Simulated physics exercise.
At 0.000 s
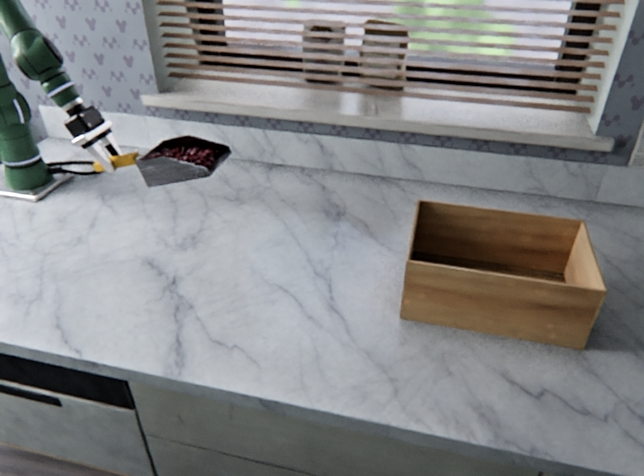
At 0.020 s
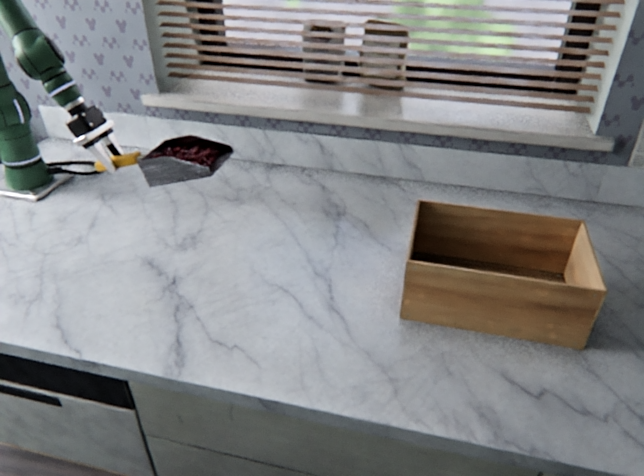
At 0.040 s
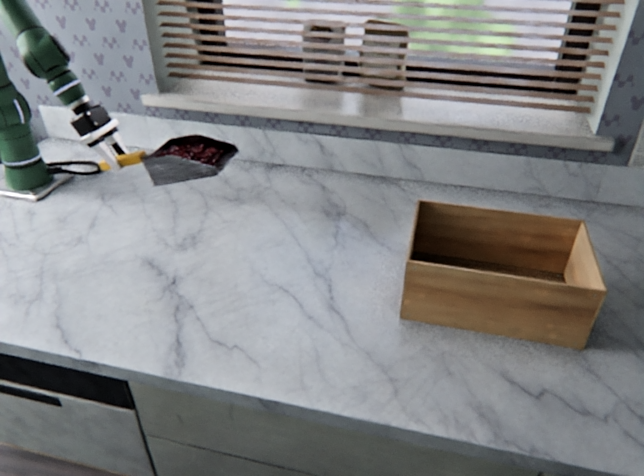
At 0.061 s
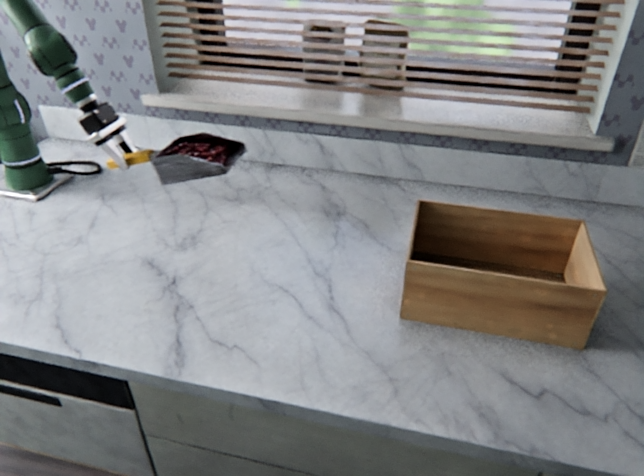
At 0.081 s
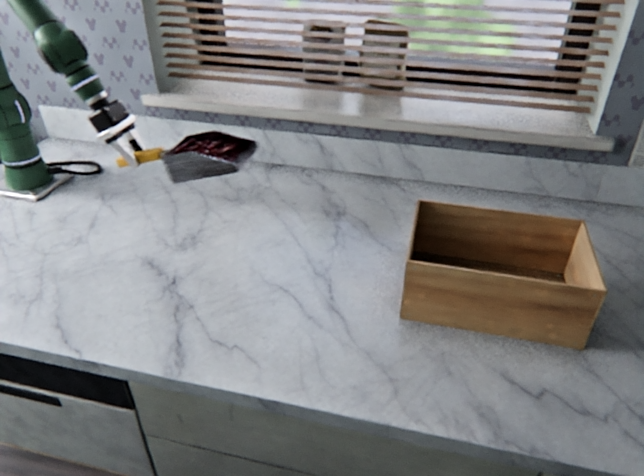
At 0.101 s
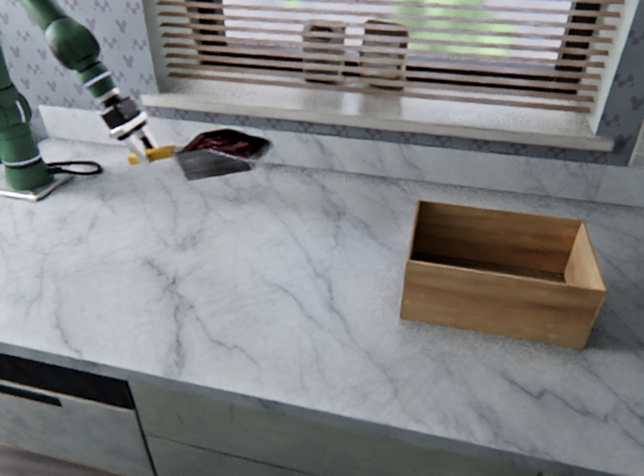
A green robot arm carrying a scoop of dark red beads rightward above a marble countertop, with an open wooden box standing still.
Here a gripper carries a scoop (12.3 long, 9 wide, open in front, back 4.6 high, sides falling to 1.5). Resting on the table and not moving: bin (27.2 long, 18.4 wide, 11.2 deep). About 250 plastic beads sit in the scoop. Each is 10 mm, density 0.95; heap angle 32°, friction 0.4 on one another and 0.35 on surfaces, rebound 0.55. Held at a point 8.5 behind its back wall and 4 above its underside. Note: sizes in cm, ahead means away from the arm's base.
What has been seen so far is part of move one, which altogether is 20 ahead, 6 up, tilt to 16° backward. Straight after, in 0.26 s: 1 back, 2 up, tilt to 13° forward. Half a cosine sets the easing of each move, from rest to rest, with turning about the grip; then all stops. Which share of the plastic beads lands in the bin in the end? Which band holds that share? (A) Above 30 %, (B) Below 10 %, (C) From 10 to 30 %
C, from 10 to 30 %.
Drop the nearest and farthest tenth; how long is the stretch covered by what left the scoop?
It spans some 34 centimetres.
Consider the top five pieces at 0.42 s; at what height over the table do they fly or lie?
20 cm or thereabouts.
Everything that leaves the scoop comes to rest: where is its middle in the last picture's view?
Middle point: About (387, 276).
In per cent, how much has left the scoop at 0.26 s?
Near 10 in a hundred parts have gone so far.
After 0.26 s, tilted 16° backward, highest piece 27 above the table; 224 on the scoop, 28 in flight or on a rim.
After 0.42 s, tilted 7° forward, highest piece 20 above the table; 59 on the scoop, 29 in the bin, 164 in flight or on a rim.
After 0.70 s, tilted 13° forward, highest piece 18 above the table; 156 on the table or floor, 49 in the bin, 13 on the scoop, 34 in flight or on a rim.
After 1.75 s, tilted 13° forward, highest piece 1 above the table; 203 on the table or floor, 49 in the bin.
In the end, 203 on the table or floor, 49 in the bin. That is 19 % in the bin.
